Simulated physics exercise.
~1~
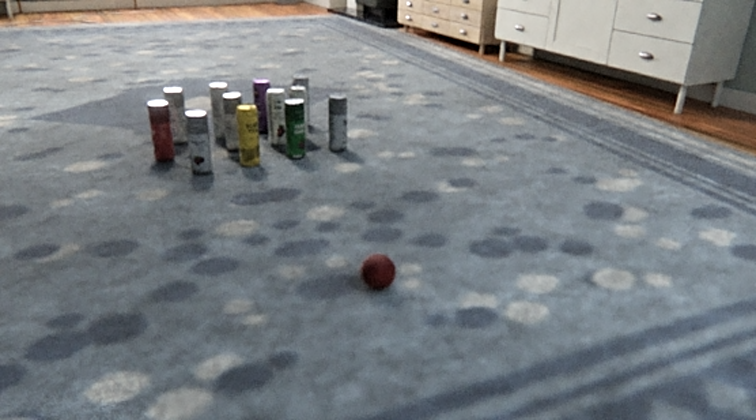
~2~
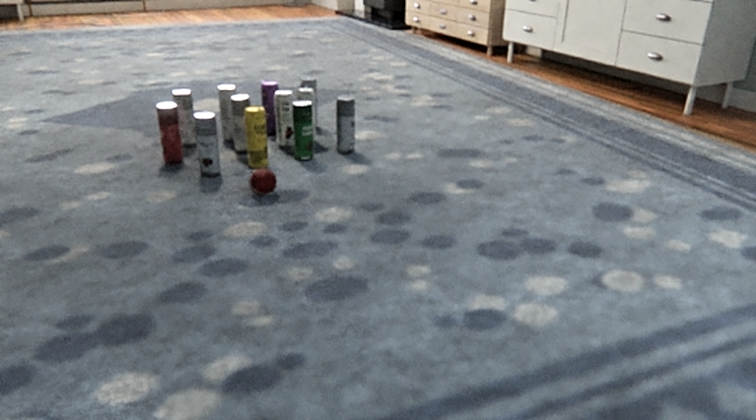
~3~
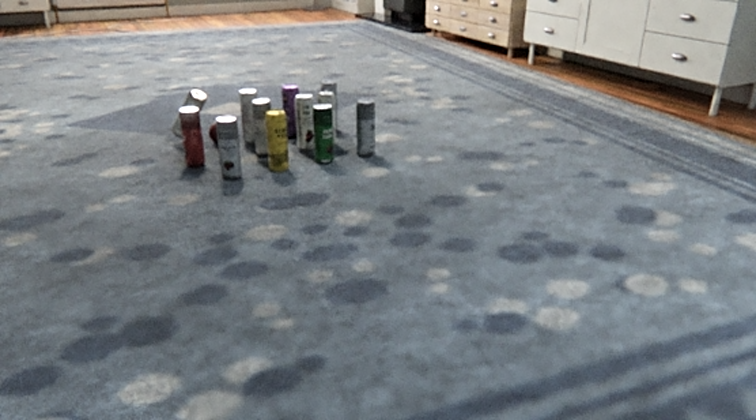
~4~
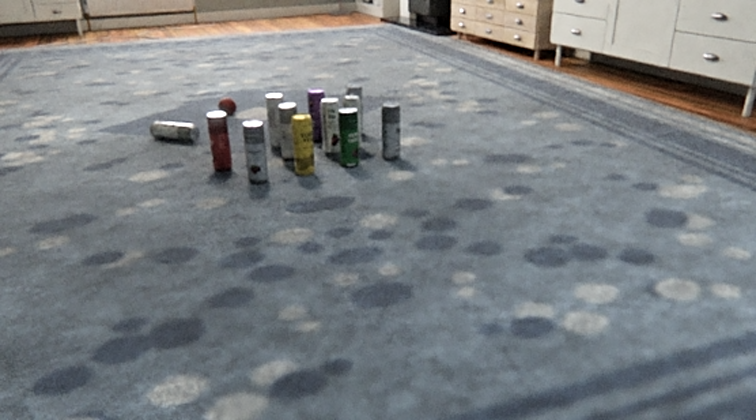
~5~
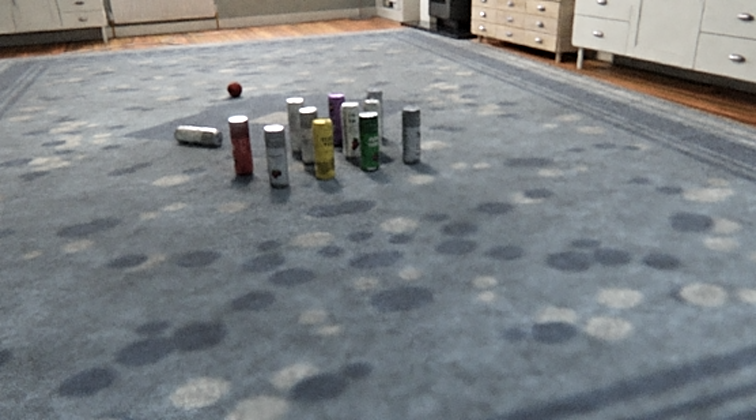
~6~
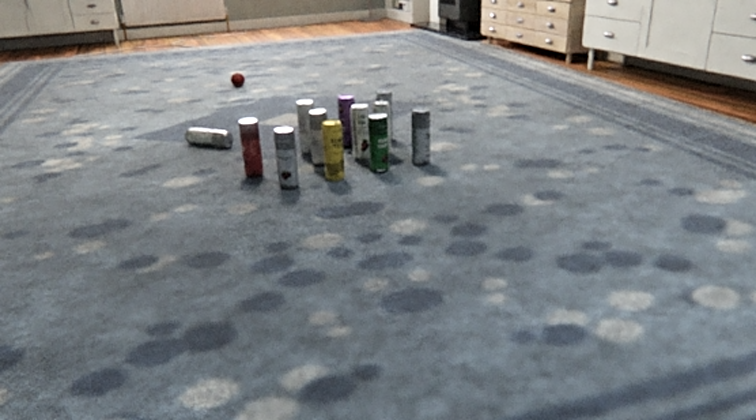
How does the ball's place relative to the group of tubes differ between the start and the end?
At the start the ball is on the open carpet in front of the tubes, nearer the viewer. At the end it is far behind them, towards the left.
